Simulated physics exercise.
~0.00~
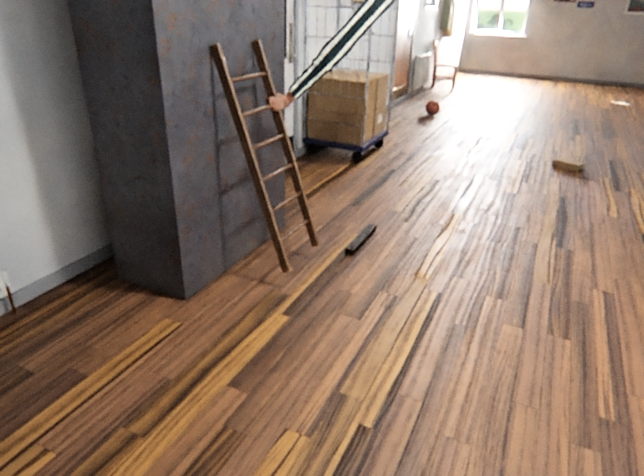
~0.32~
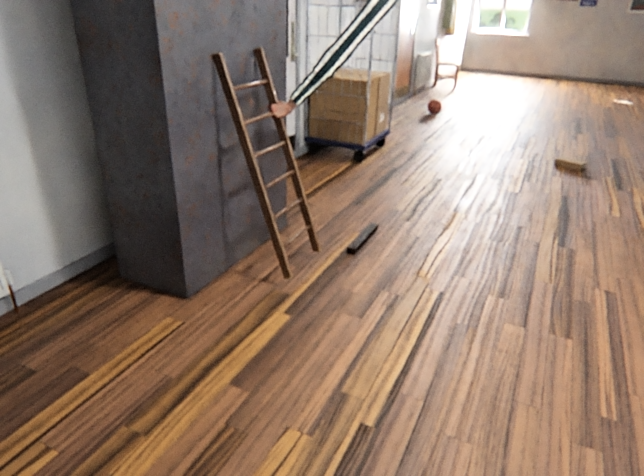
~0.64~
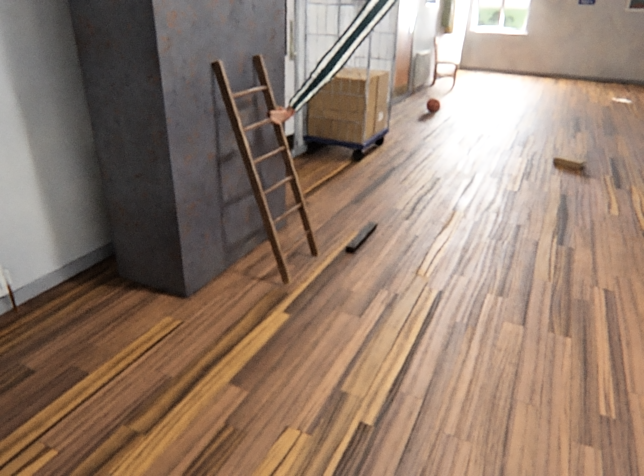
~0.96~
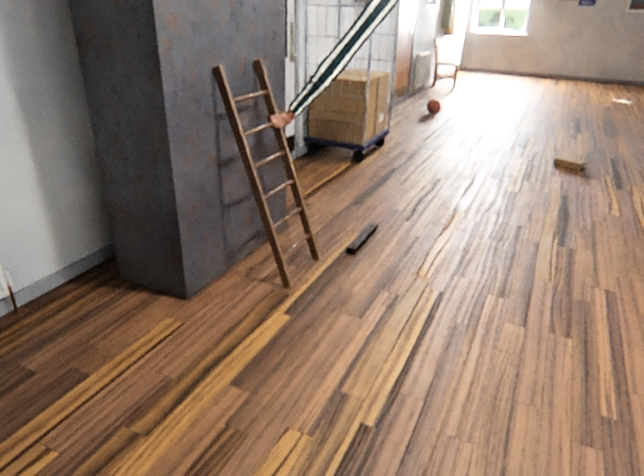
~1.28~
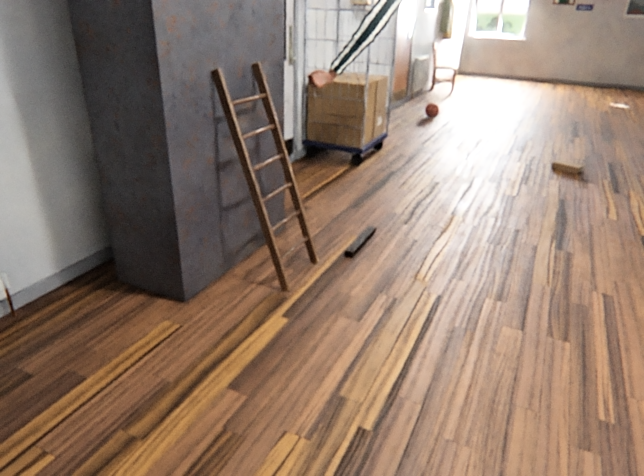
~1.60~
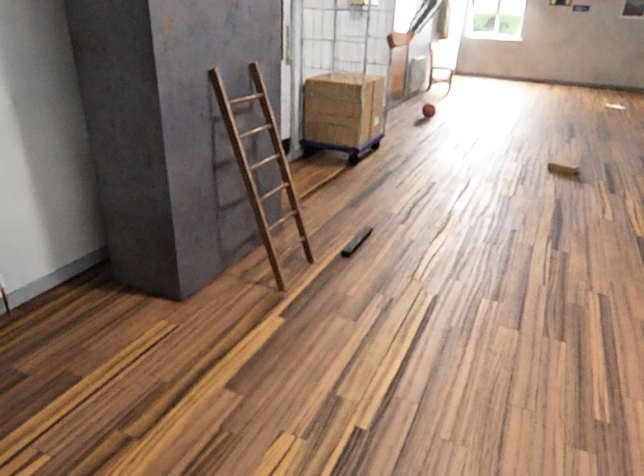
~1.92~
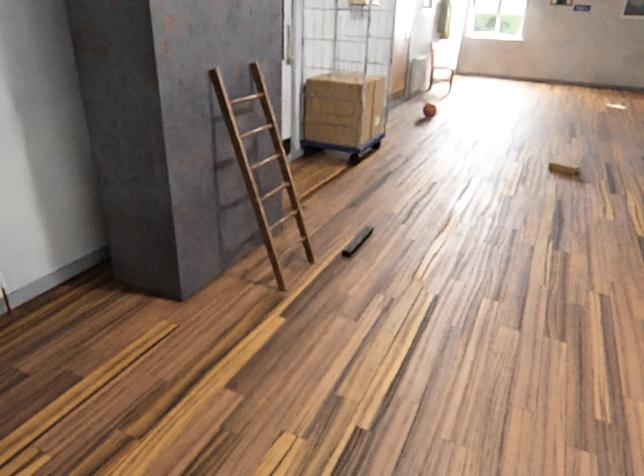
At first, a hand in a dark, pale-striped sleeve reaches in from the upper right and holds a brown wooden ladder at a slant beside a tall grey cupboard. The hand lowers the ladder a little until its feet settle on the wood-plank floor, with a short dark strip lying just to the right. It stays on the ladder briefly while the ladder keeps still. Then the hand lets go and draws back past the cardboard box on a wheeled base, moving out of view. The ladder stays up on its own, still leaning against the cupboard.
